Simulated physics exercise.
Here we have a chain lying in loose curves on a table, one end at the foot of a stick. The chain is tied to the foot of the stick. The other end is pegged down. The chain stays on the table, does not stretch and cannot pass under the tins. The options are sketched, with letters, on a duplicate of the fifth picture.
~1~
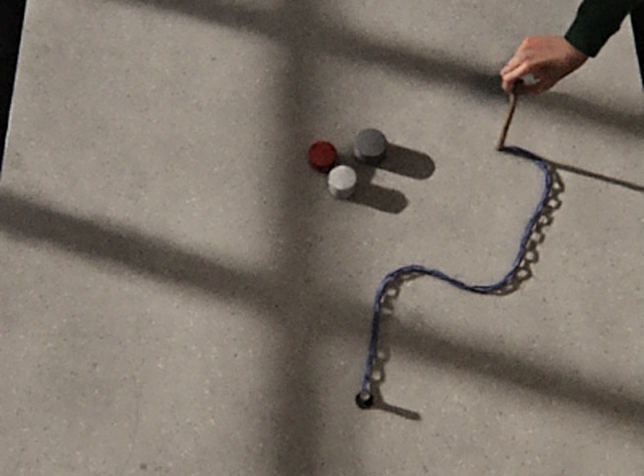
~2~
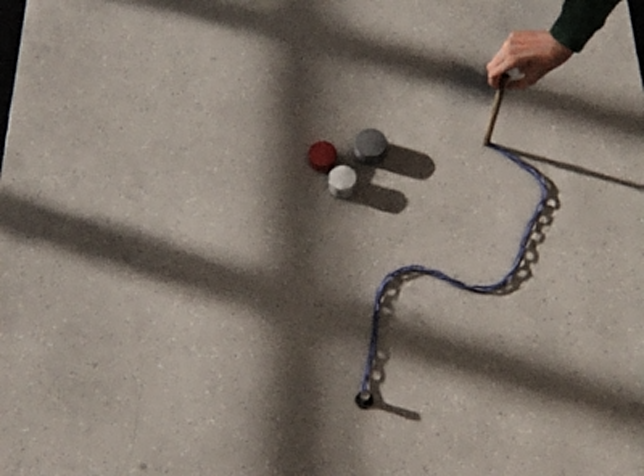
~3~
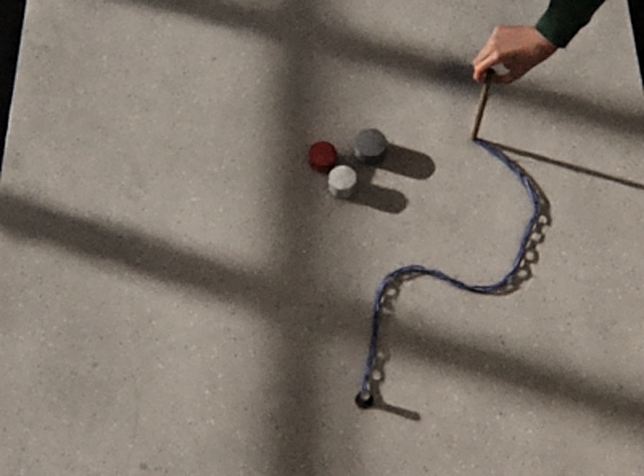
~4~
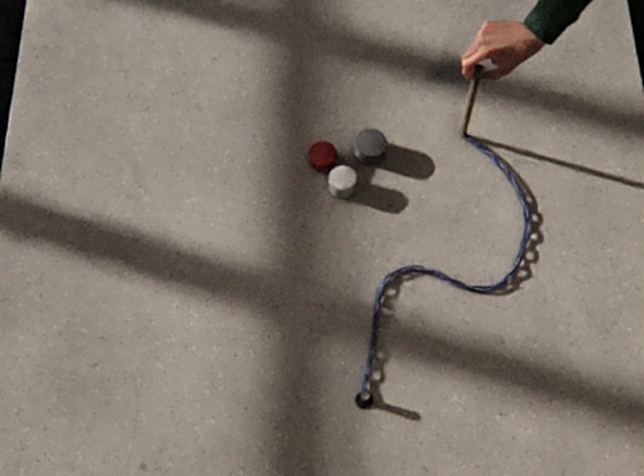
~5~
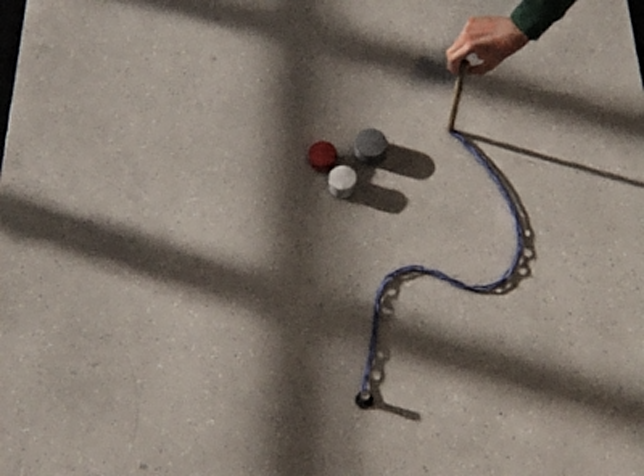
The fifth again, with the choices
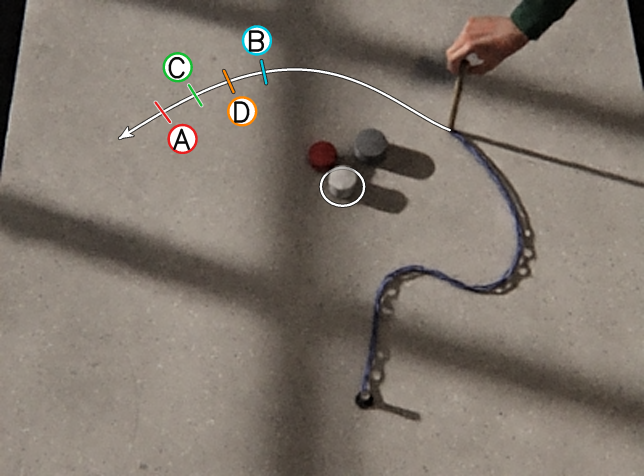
A hand in a dark green sleeve holds a thin stick upright at the upper right of a pale grey, speckled tabletop, seen from above and crossed by soft shadows. A bluish chain curves loosely from the stick's foot to a dark peg at lower centre, with red, grey and white tins clustered left of the stick. The hand slides the stick steadily left and slightly away, drawing the chain's upper bend along while its lower part, the tins and the camera stay still.
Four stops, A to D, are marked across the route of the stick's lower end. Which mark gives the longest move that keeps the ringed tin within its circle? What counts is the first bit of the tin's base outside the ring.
Up to mark C.
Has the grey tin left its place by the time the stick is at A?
Yes.
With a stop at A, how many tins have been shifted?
By then, three.
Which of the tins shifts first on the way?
The grey one.
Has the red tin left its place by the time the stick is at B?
By then, no.
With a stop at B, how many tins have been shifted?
The count is none.
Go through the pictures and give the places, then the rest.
In the first frame, white tin (343, 182); grey tin (371, 147); peg (365, 397).
In the second frame, peg (365, 397); red tin (323, 157).
In the third frame, white tin (343, 182); grey tin (371, 147).
In the fourth frame, peg (365, 397); red tin (323, 157).
In the fifth frame, white tin (343, 182); grey tin (371, 147); peg (365, 397).
On the copy, A at (163, 112); B at (264, 72); C at (195, 95); D at (229, 81); the ring at (342, 187); the route from (450, 130) via (285, 70) to (120, 138).
On C. First, foot of the stick (366, 86); white tin (343, 182).
Then, foot of the stick (272, 71); white tin (343, 182).
Finally, foot of the stick (195, 96); red tin (302, 159); white tin (342, 186); grey tin (332, 161); the white tin is still in its ring.
By contrast, A drags the ringed tin to (330, 197); B is safe but short; D is safe but short.
